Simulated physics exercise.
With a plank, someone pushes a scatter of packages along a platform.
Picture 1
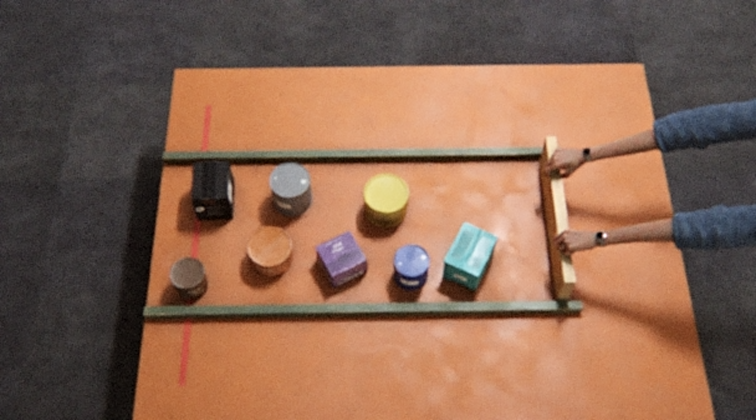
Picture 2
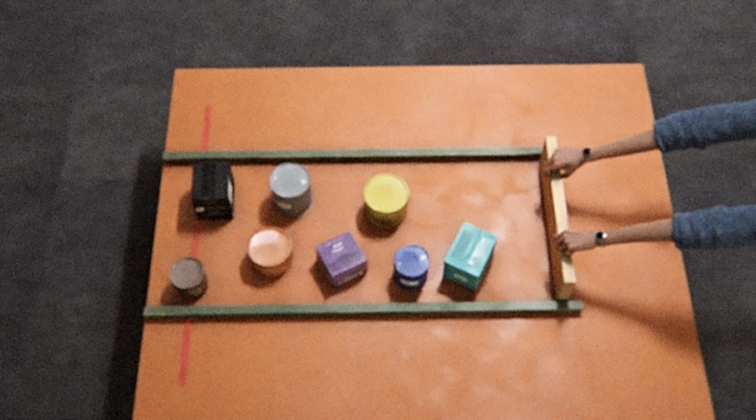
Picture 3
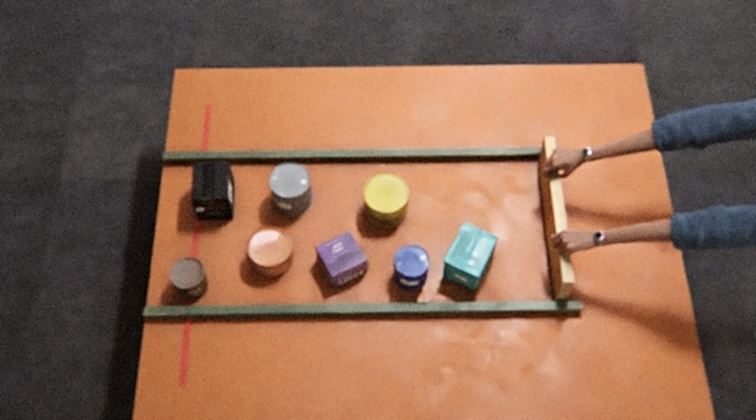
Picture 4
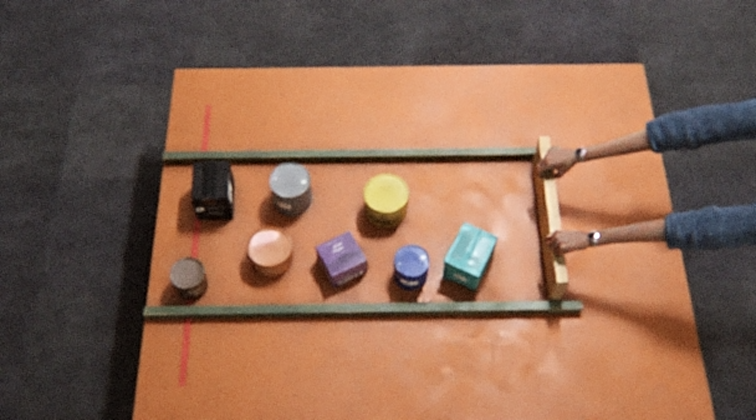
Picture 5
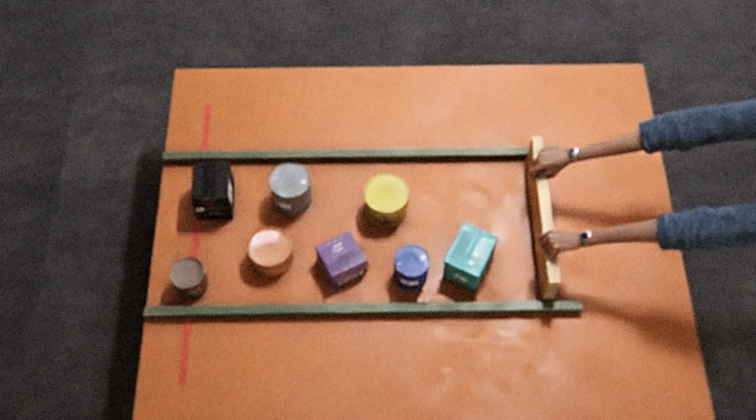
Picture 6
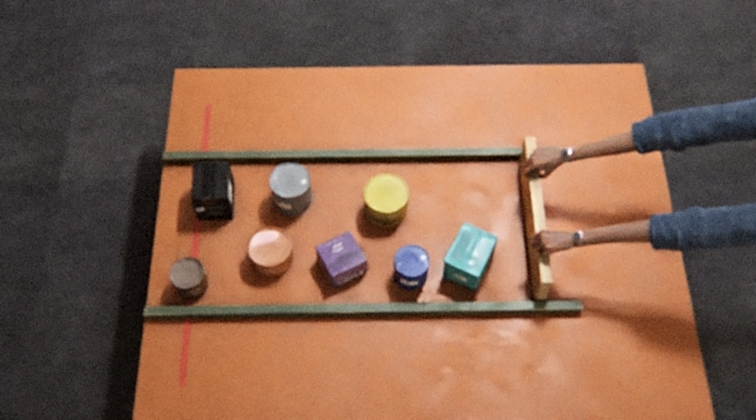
An orange platform with two green rails running across it lies on a dark grey floor, seen from high above. Between the rails sit a black parcel, grey, yellow, orange, brown and blue round containers, a purple box and a turquoise one, with red tape at the left. From the right, two blue-sleeved arms slide a pale plank slightly leftward, touching nothing, while the camera stays still.
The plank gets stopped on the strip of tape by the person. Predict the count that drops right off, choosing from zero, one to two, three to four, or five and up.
Five or above go over.
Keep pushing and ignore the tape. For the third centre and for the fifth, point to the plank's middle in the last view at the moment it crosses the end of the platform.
At (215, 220) for the third, at (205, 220) for the fifth.
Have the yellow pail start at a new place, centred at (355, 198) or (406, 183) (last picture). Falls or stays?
Well, in both cases in turn, the yellow pail stays where it is and then stays where it is.
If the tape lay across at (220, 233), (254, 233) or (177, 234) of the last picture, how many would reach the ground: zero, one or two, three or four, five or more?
Result per tape, in order - one to two / none at all / five or over.
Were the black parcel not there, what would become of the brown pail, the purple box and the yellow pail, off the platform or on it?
The brown pail is gone; the purple box is gone; and the yellow pail keeps its place.
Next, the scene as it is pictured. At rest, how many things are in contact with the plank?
My count gives 3.
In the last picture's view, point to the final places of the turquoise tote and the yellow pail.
Listed as asked: First (171, 271), and then (174, 208).
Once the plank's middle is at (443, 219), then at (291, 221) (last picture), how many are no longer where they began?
First 2, then 7.
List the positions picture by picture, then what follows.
In the first frame, brown pail (190, 279); black parcel (213, 191); orange pail (271, 252); plank (556, 218); tape (196, 233).
In the second frame, black parcel (213, 191); plank (556, 218).
In the third frame, orange pail (271, 252); yellow pail (386, 201).
In the fourth frame, brown pail (190, 279); turquoise tote (470, 257).
In the fifth frame, black parcel (213, 191); blue canister (411, 268).
In the sixth frame, brown pail (190, 279); black parcel (213, 191); orange pail (271, 252); plank (535, 218); tape (196, 233).
Early on, none off yet; brown pail at rest near (190, 279); black parcel at rest near (213, 191); orange pail travelled a little near (266, 252).
Finally, the number that fall off is five or more; lost, blue canister, purple box, orange pail, black parcel and brown pail.
